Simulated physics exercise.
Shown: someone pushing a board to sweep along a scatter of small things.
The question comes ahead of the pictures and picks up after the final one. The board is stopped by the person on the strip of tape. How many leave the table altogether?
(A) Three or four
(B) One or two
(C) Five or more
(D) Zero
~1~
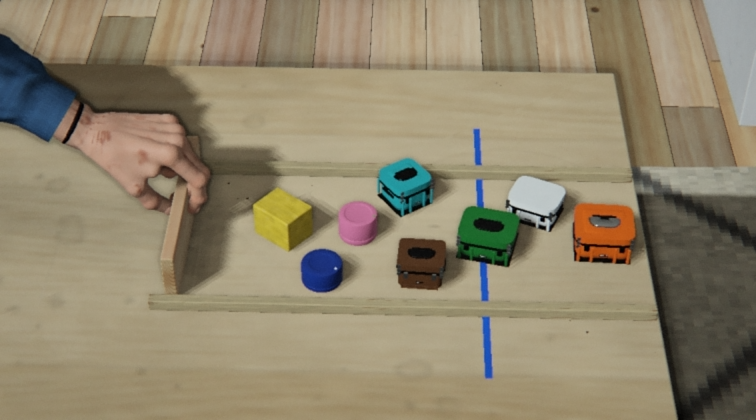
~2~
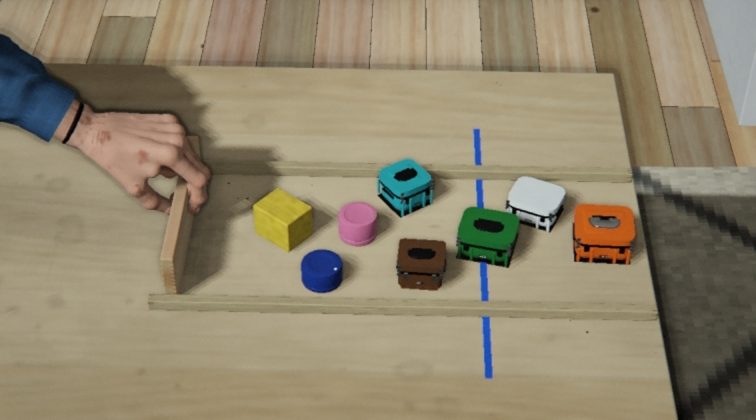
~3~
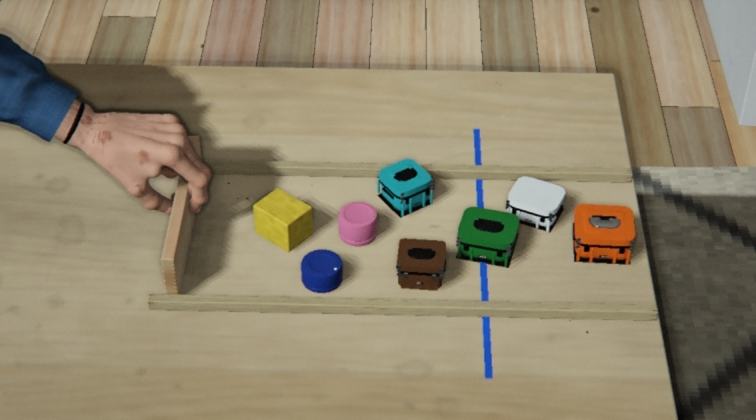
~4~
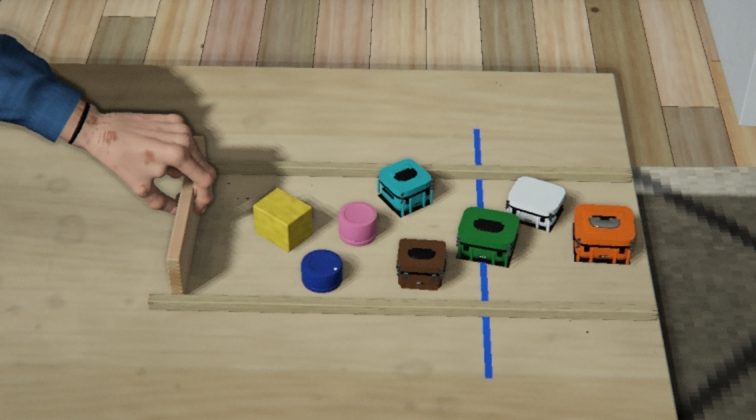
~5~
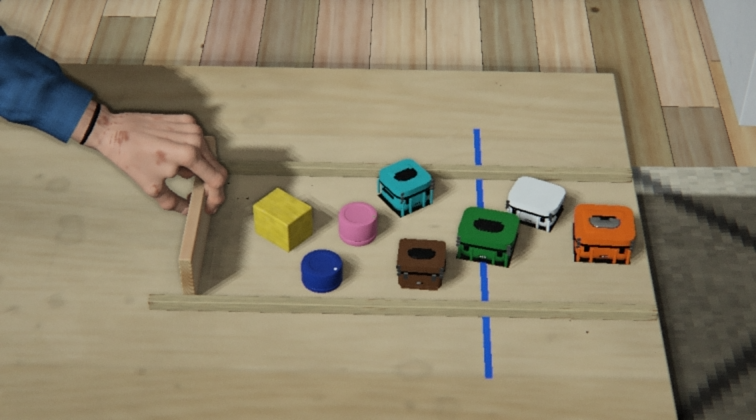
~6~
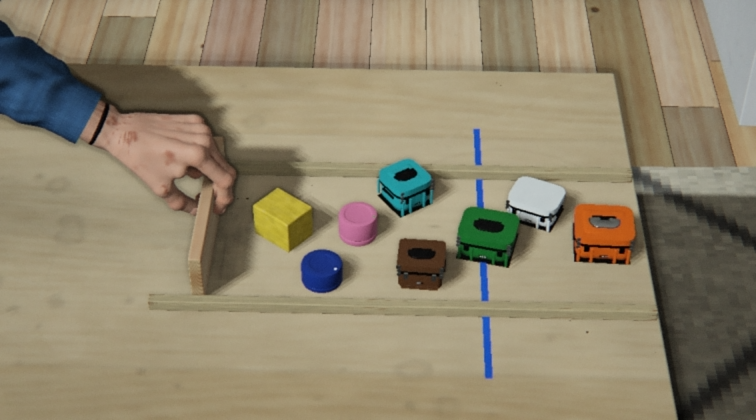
(D) Zero.
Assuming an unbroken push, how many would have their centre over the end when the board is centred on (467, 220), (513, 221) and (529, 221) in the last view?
0, 0 and 1.
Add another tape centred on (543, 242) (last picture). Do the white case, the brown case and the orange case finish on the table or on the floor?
Outcome: The white case is safe; the brown case is safe; the orange case is gone.
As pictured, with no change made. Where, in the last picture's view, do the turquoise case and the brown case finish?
The first one ends at (500, 186), the second at (549, 273).
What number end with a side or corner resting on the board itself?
I count 4 of them.
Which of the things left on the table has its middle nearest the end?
That would be the orange case.
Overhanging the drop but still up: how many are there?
I make it 0.
Early on, none off yet; orange case at rest near (603, 234); white case at rest near (536, 204); green case at rest near (488, 237).
Finally, the number that fall off is zero.
